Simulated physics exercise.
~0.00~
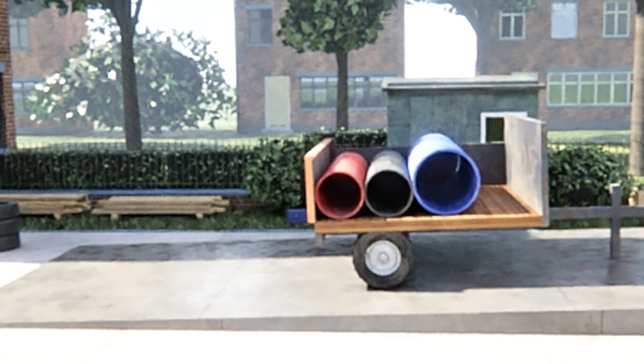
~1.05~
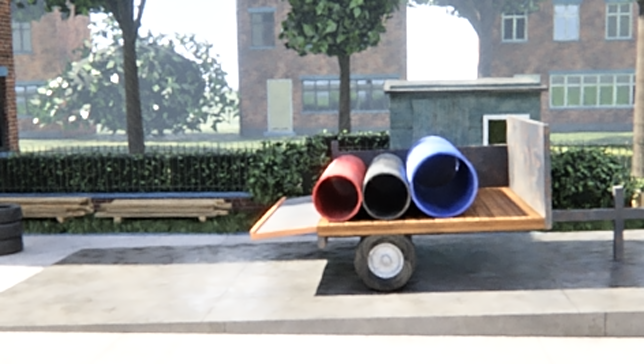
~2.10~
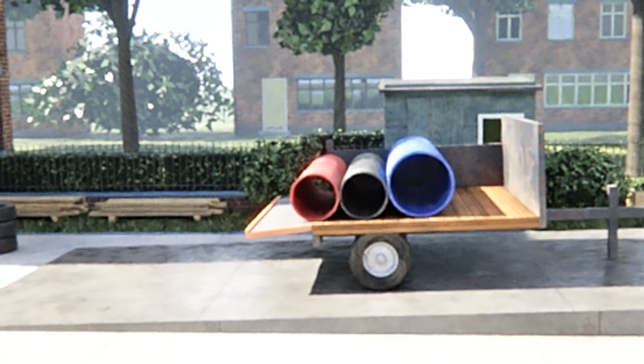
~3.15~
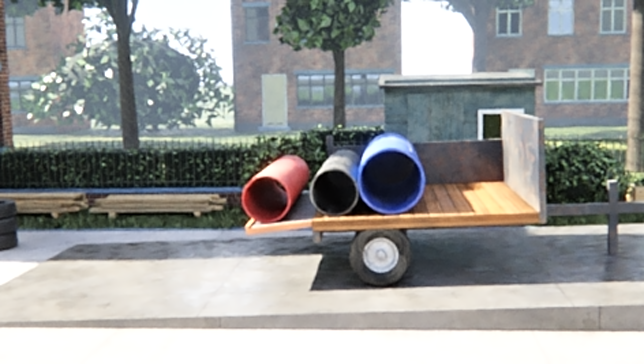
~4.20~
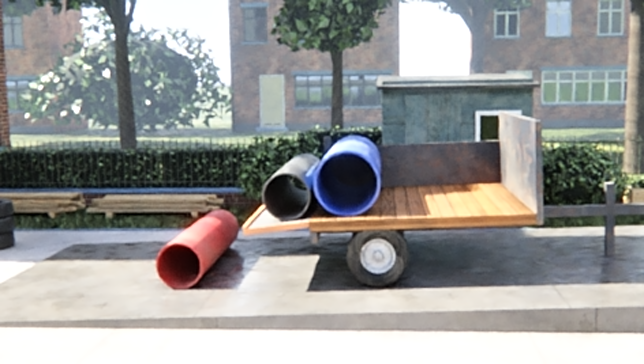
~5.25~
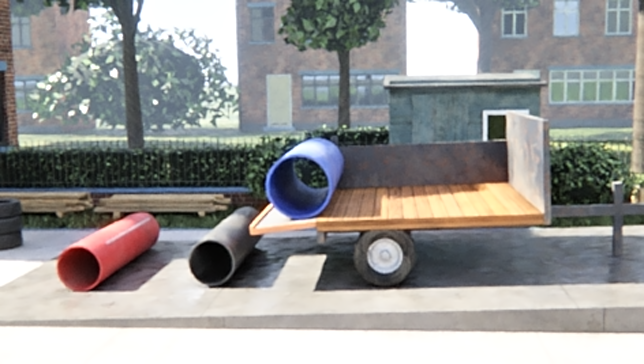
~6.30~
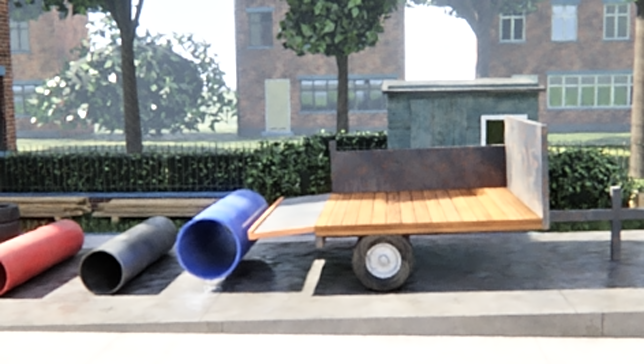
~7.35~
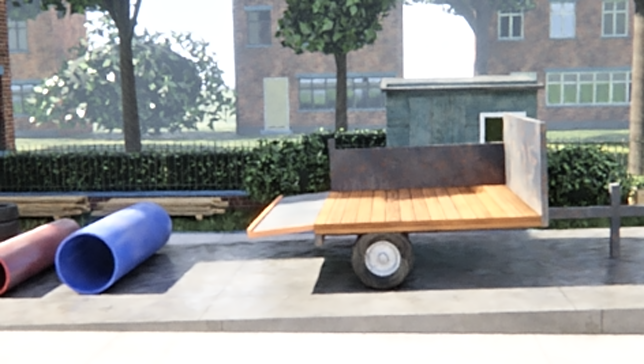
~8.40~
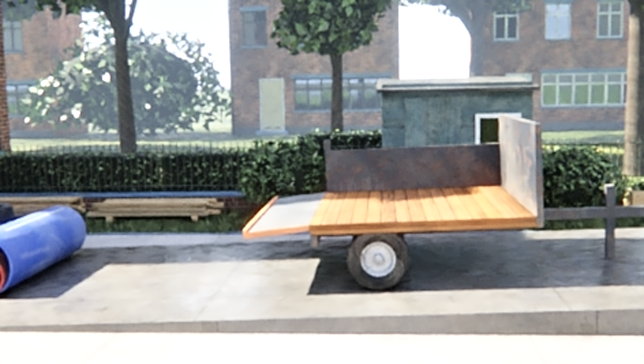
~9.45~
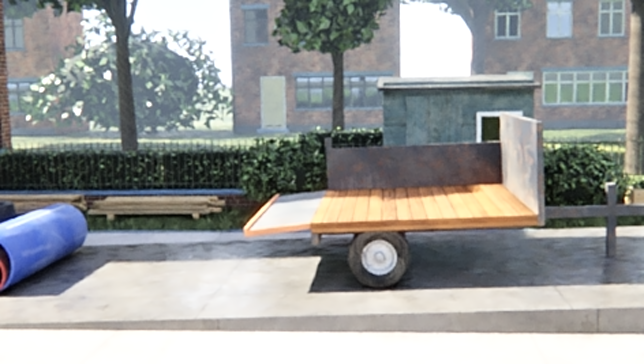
Paved roadside with a parked trailer, its tailgate dropping open and red, black and blue pipes rolling off leftward, leaving it empty.
